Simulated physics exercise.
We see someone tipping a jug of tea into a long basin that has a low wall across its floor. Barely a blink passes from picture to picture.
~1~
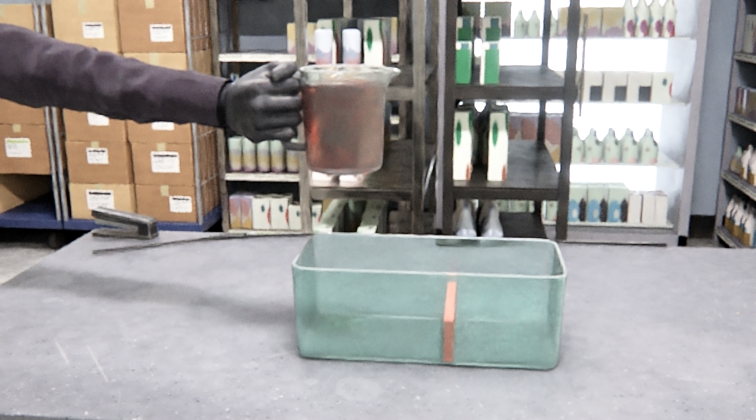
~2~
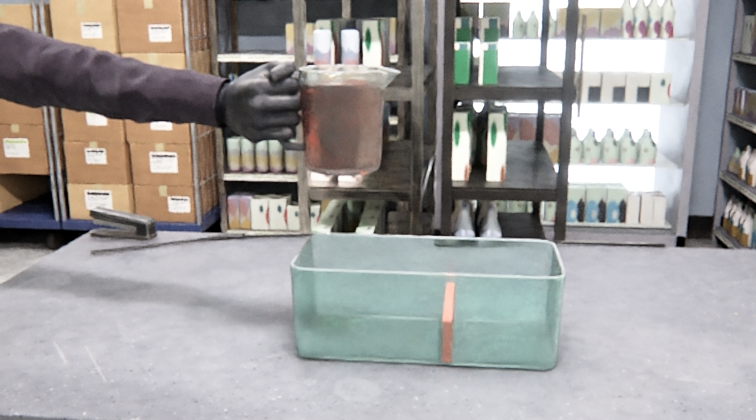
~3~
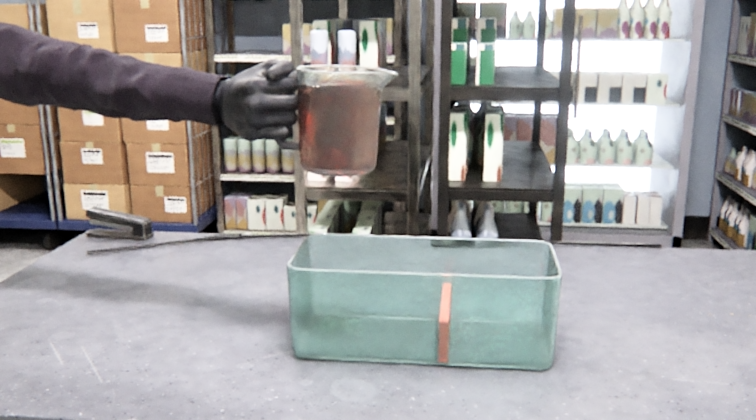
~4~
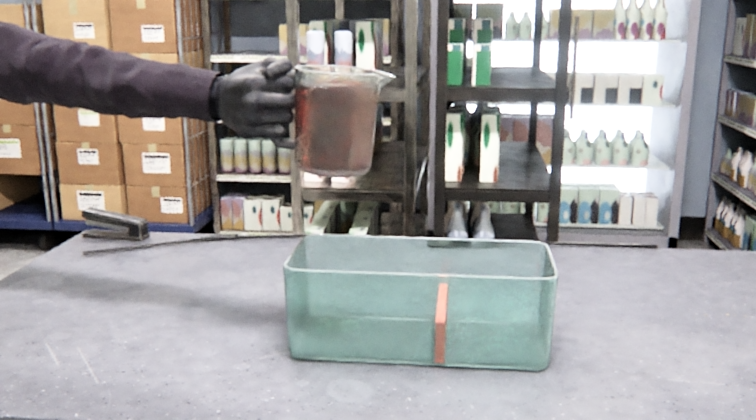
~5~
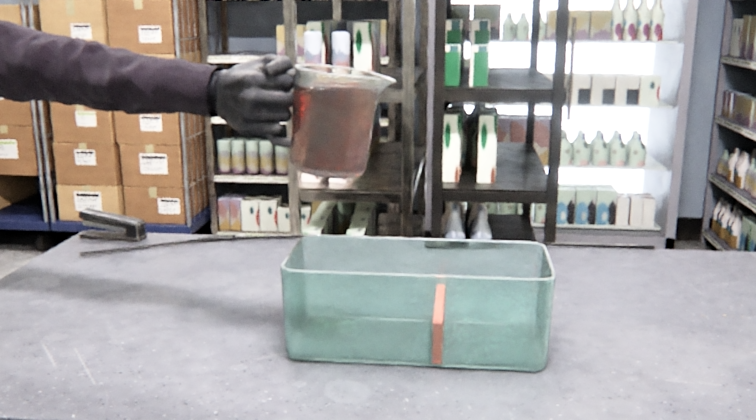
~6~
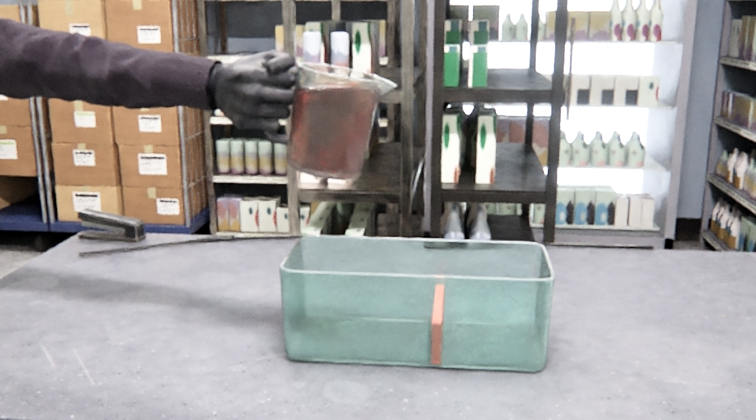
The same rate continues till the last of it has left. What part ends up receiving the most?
The most goes into the right part.
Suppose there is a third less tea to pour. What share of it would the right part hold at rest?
About 60 parts in a hundred, give or take.
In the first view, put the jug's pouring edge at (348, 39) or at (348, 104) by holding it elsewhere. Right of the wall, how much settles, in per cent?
5 %, 5 %.
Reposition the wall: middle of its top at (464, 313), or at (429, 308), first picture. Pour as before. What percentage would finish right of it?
Roughly 55 % and then 95 %.
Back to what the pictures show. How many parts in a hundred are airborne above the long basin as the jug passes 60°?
Roughly 15 %.
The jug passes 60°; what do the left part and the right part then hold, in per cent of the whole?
Left part: Around 0 %. Right part: Around 0 %.
A moment on, the tilt is 60° and 84 per cent is still to pour, 0 is left of the wall and 2 right of it.
Next, the tilt is 90° and 39 per cent is still to pour, 1 is left of the wall and 38 right of it.
Then the tilt is 96° and 8 per cent is still to pour, 11 is left of the wall and 74 right of it.
Later the tilt is 96° and 1 per cent is still to pour, 22 is left of the wall and 76 right of it.
Finally, 23 per cent lies left of the wall, 76 right of it and 1 outside.
